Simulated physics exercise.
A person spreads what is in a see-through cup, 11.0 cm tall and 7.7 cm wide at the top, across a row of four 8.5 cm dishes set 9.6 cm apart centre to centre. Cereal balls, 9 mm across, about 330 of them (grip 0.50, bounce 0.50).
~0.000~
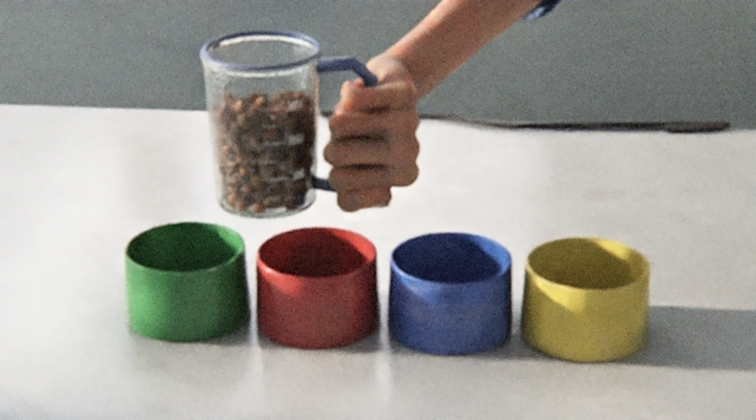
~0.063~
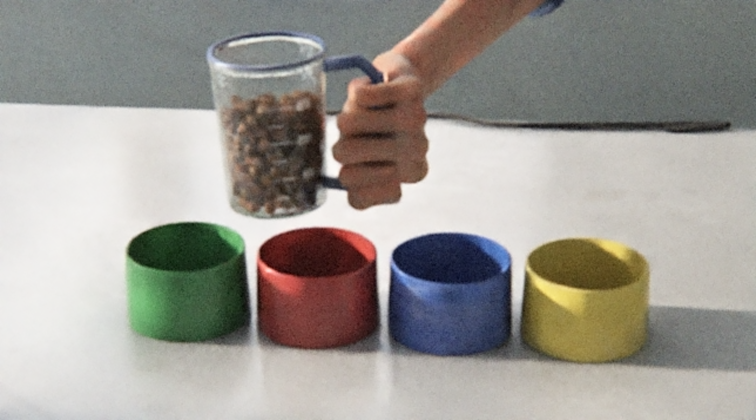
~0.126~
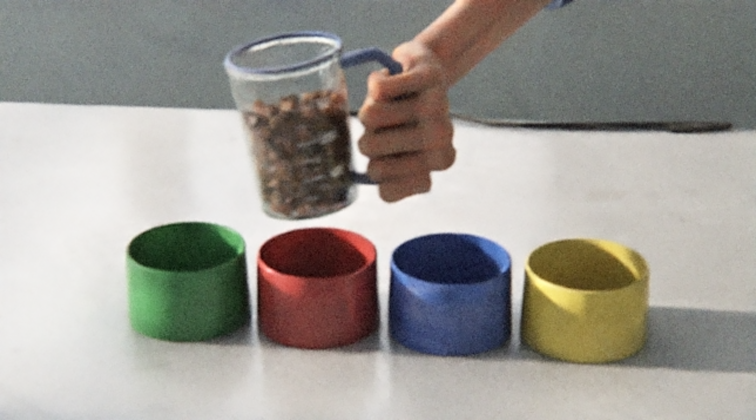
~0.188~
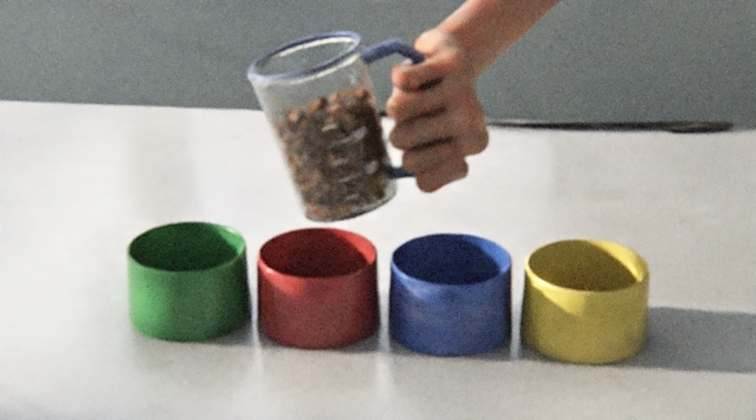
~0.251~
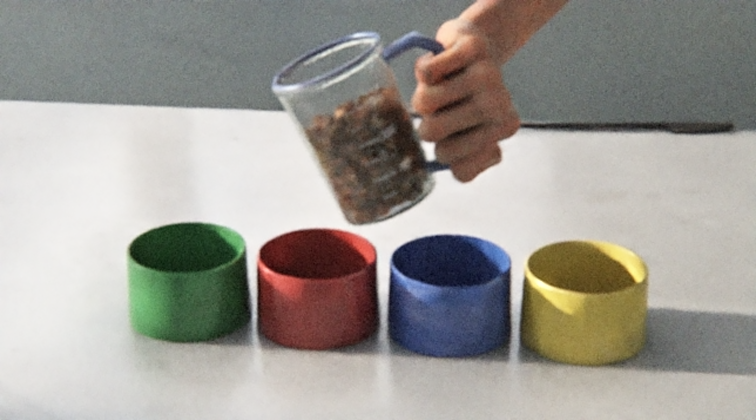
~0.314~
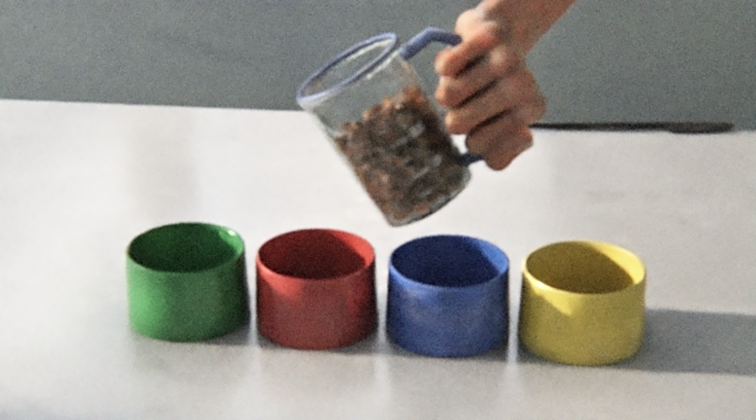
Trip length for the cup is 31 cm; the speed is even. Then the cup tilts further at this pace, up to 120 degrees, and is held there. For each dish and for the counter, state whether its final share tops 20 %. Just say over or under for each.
Outcome: Red: A fifth or less; blue: A fifth or less; green: A fifth or less; yellow: More than a fifth; counter: A fifth or less.
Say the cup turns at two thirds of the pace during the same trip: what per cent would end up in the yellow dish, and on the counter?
Yellow 100, counter 0.
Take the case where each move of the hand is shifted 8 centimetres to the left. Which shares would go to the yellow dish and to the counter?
Then the yellow dish would get 0 and the counter 20.
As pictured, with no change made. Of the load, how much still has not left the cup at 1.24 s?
Around 55 in a hundred.
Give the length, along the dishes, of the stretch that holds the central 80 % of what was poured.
I'd put it near 5 cm.
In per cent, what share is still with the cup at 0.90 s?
That would be some 100 per cent.
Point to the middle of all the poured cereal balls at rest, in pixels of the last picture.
Close to pixel (587, 293).
After 0.66 s, tilt 74 degrees; cup holds 100 %.
Then, at 0.90 s, tilt 104 degrees; cup holds 100 %.
After 1.24 s, tilt 120 degrees; cup holds 55 %, yellow 45 %.
At rest (2.1 s), red 0 %, blue 0 %, green 0 %, yellow 100 %, counter 0 %.
